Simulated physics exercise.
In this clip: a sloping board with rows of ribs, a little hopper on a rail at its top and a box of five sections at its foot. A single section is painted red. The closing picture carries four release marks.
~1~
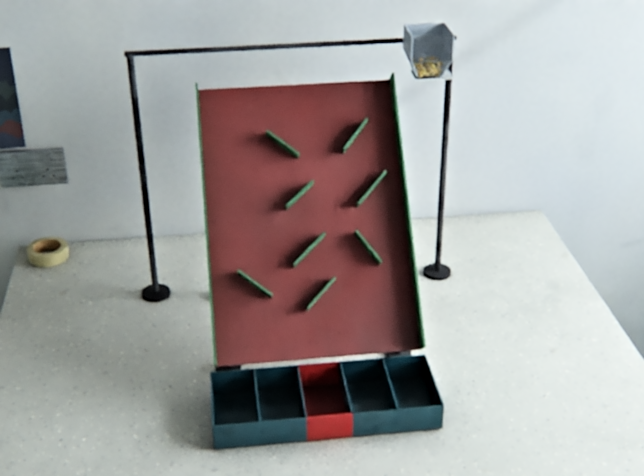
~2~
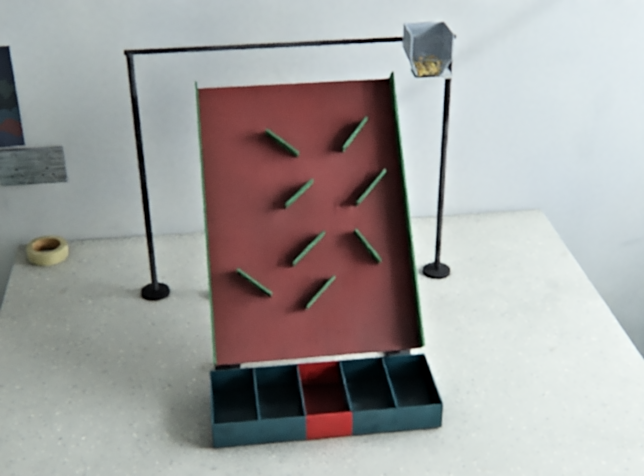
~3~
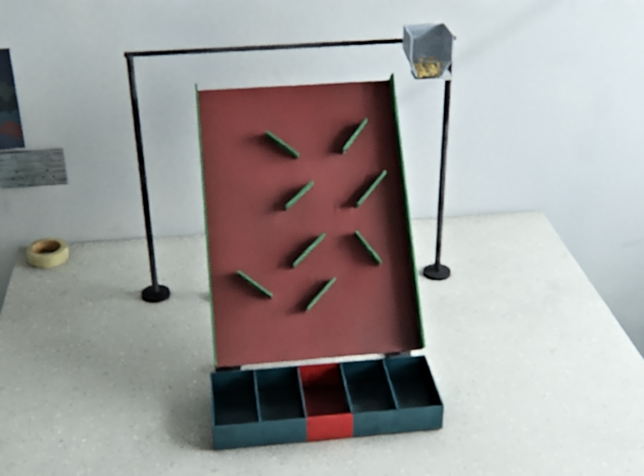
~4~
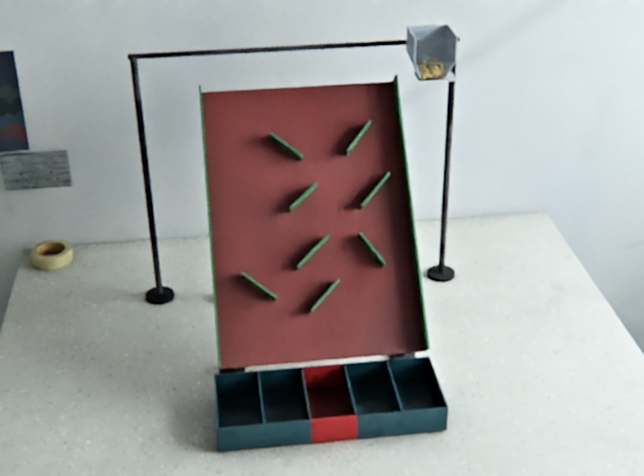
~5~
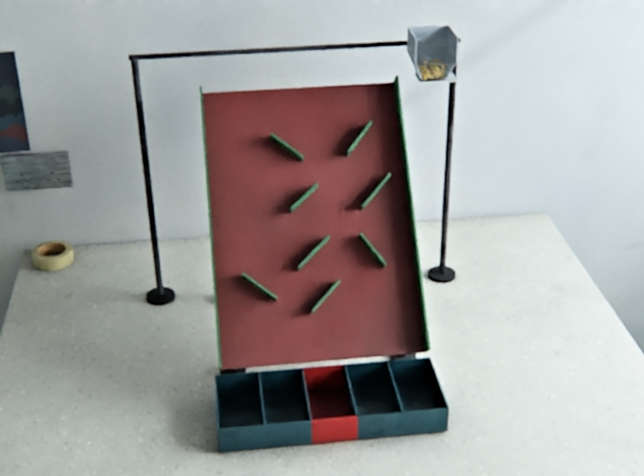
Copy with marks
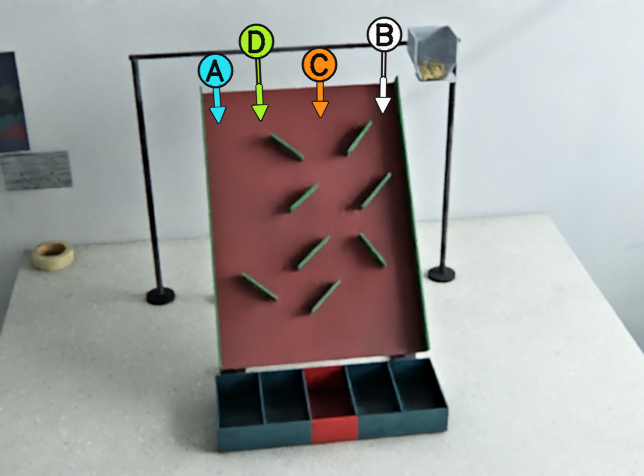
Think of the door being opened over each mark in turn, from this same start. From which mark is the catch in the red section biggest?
Choose D.
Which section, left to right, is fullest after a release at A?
It is the first one.
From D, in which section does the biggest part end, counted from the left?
The third from the left.
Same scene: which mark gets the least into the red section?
The answer is B.
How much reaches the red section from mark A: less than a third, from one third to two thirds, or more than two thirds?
Mark A gives less than a third.
On the marked copy, mark A meets the board at (218, 117); mark B meets the board at (382, 107); mark C meets the board at (320, 111); mark D meets the board at (260, 114).
If A is chosen, about a quarter in the red section, most in other sections, a stray few outside the box.
If B is chosen, a stray few in the red section, nearly all in other sections.
If C is chosen, about a quarter in the red section, most in other sections.
If D is chosen, about two thirds in the red section, about a third in other sections.
